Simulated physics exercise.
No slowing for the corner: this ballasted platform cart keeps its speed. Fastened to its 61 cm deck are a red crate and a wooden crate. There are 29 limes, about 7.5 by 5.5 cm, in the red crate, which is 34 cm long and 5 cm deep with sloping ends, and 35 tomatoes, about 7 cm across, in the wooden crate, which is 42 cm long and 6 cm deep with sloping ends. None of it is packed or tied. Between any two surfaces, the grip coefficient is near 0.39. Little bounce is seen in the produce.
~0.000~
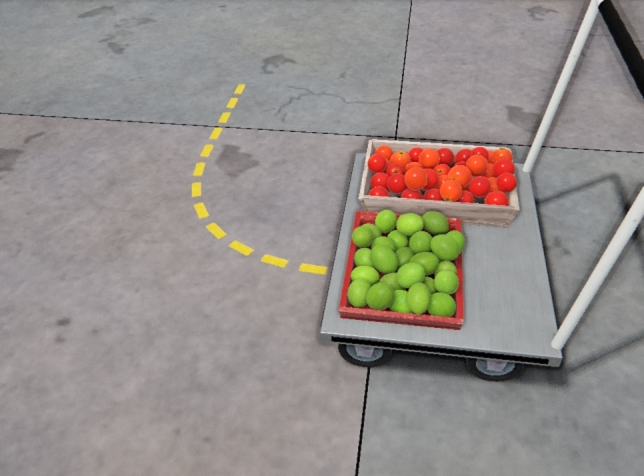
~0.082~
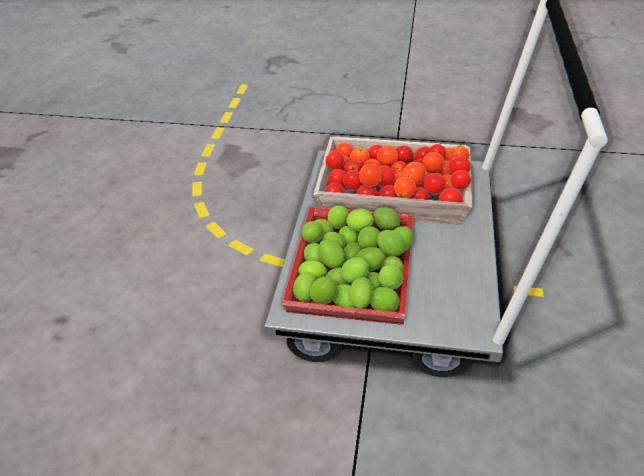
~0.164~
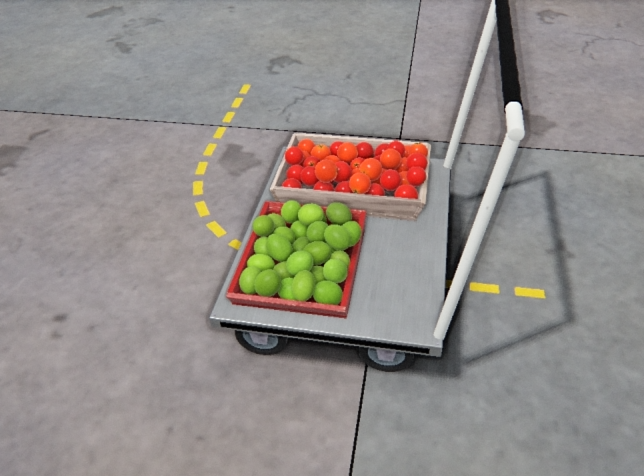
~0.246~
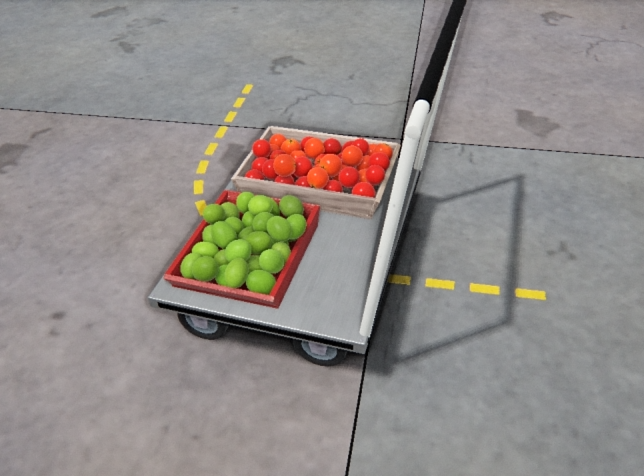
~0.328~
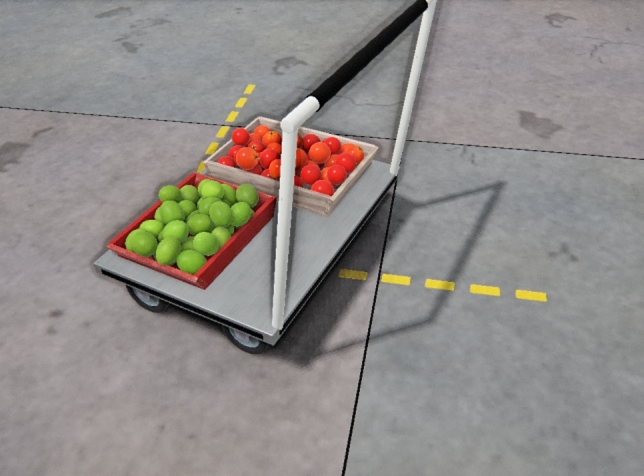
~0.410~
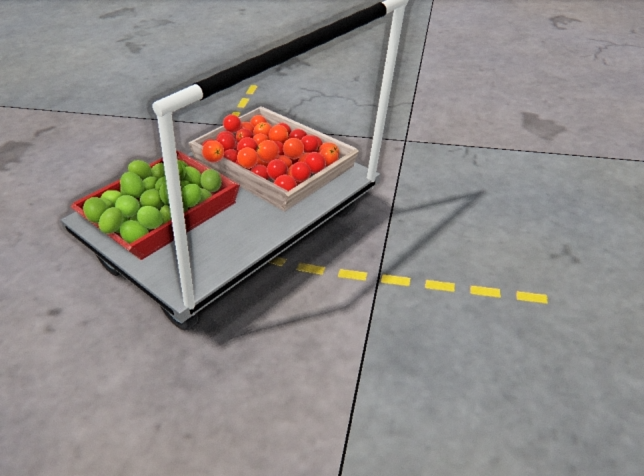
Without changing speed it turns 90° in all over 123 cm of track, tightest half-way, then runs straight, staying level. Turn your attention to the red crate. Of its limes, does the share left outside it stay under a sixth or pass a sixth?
The lost share outstrips one sixth.
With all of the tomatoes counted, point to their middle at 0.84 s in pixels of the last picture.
Centre approx. at (254, 90).
After 0.49 s, 2 of 29 out of the red crate and 1 of 35 out of the wooden crate.
After 0.63 s, 5 of 29 out of the red crate and 2 of 35 out of the wooden crate.
After 0.84 s, 8 of 29 out of the red crate and 2 of 35 out of the wooden crate.
Final count (at 1.29 s), 10 of 29 out of the red crate and 2 of 35 out of the wooden crate. Asked share, 10 of 29, 34 per cent.
